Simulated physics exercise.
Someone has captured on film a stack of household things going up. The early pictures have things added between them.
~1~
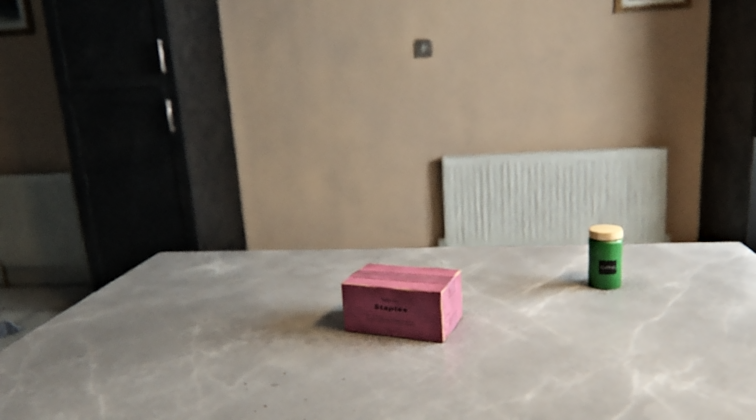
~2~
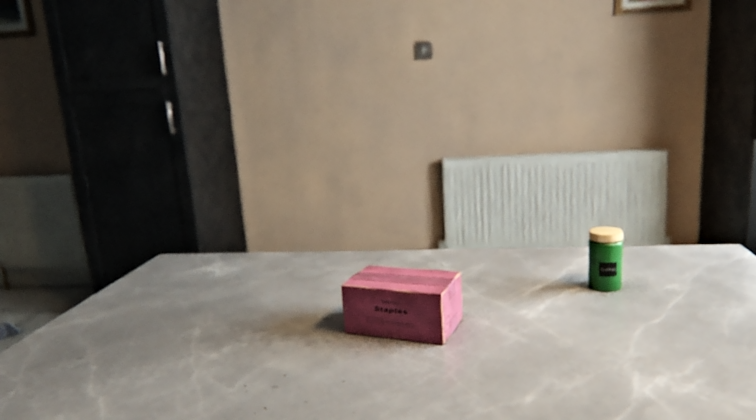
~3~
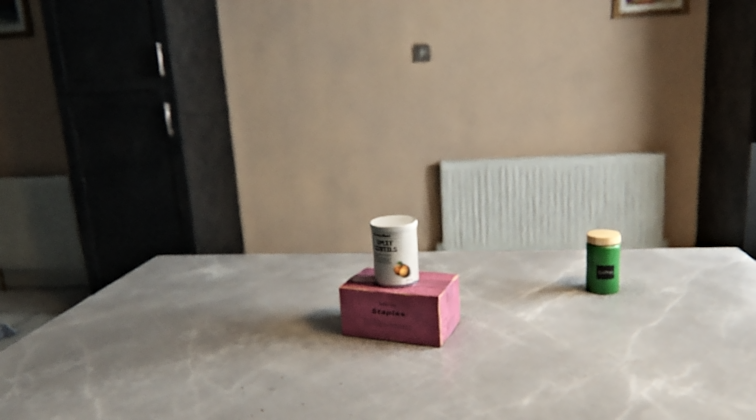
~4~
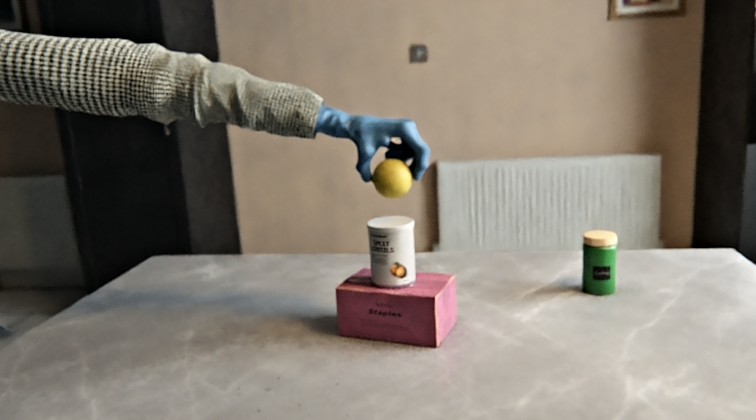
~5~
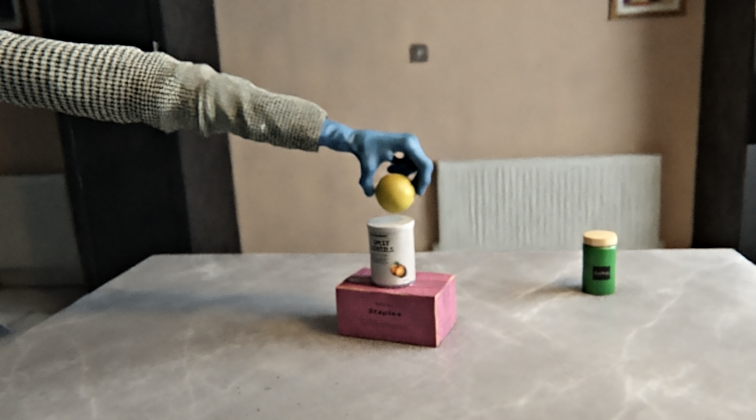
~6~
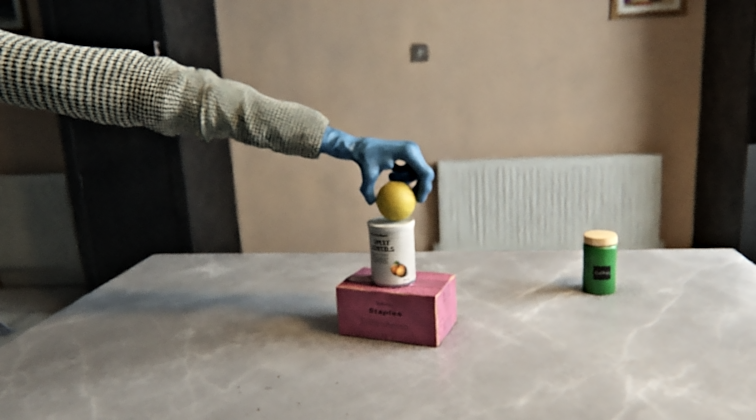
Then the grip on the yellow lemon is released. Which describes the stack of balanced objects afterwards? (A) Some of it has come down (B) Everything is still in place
Option B: Everything is still in place.
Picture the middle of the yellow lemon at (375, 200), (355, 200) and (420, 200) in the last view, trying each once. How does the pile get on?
Attempt one, the pile survives; attempt two, it falls over; attempt three, it falls over.
Then, 0.20 s past the last view, nothing moves.
Then, 0.50 s past the last view, yellow lemon resting near (396, 202).
Finally, all 4 still in place. Final places as the last picture's camera would see them, yellow lemon near (396, 202). The pile stays up.
